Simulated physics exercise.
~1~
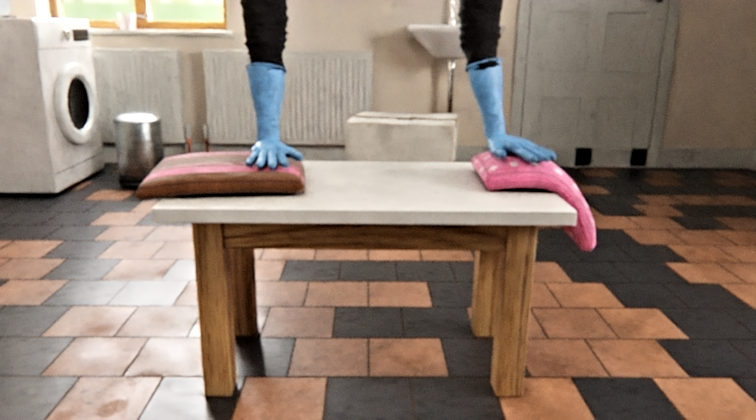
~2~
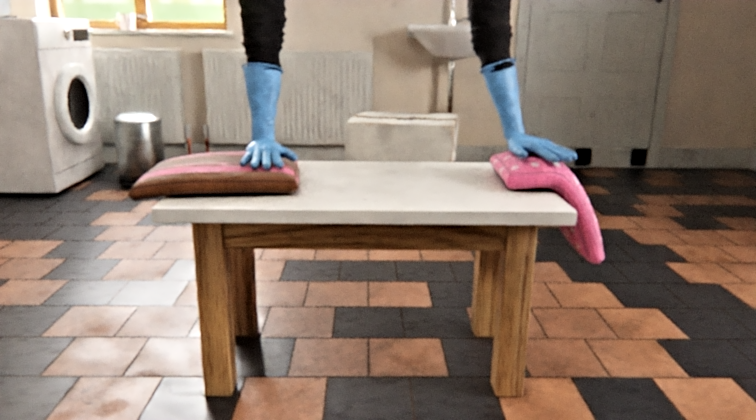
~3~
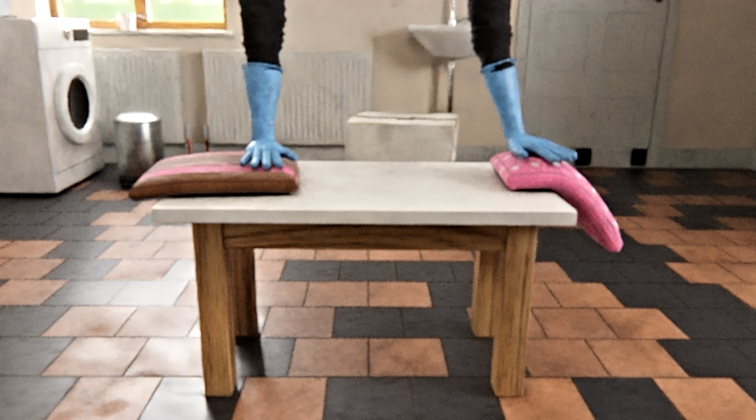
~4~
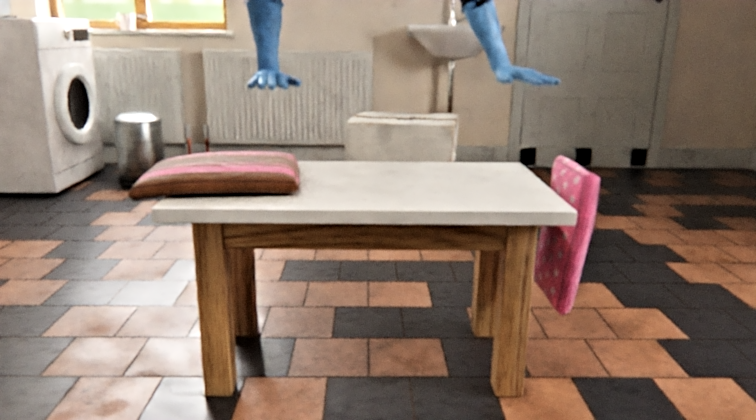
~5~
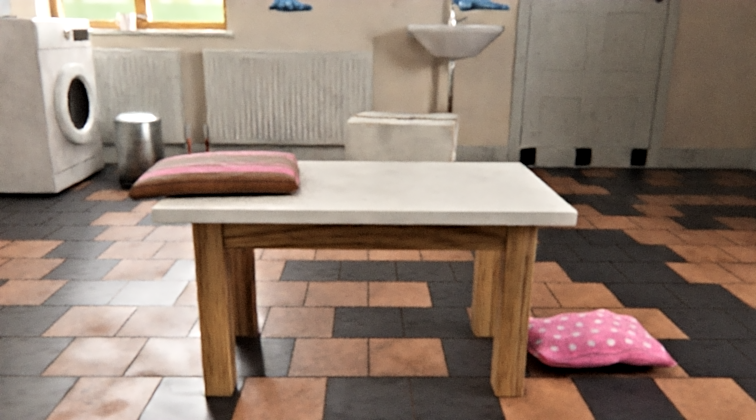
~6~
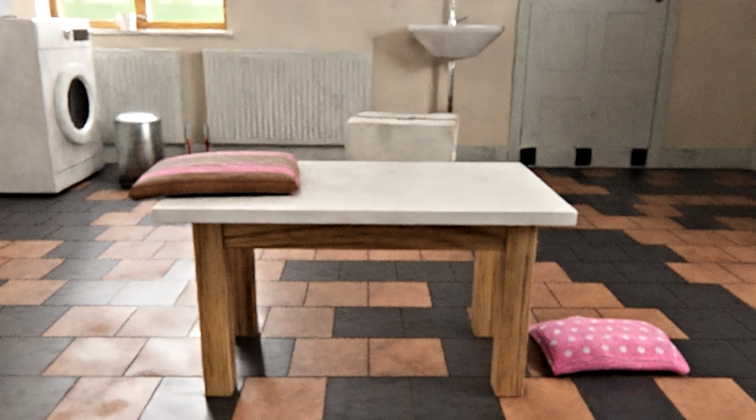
In a tiled laundry room, blue-gloved hands spreading two cushions apart and lifting away, the pink one falling to the floor.
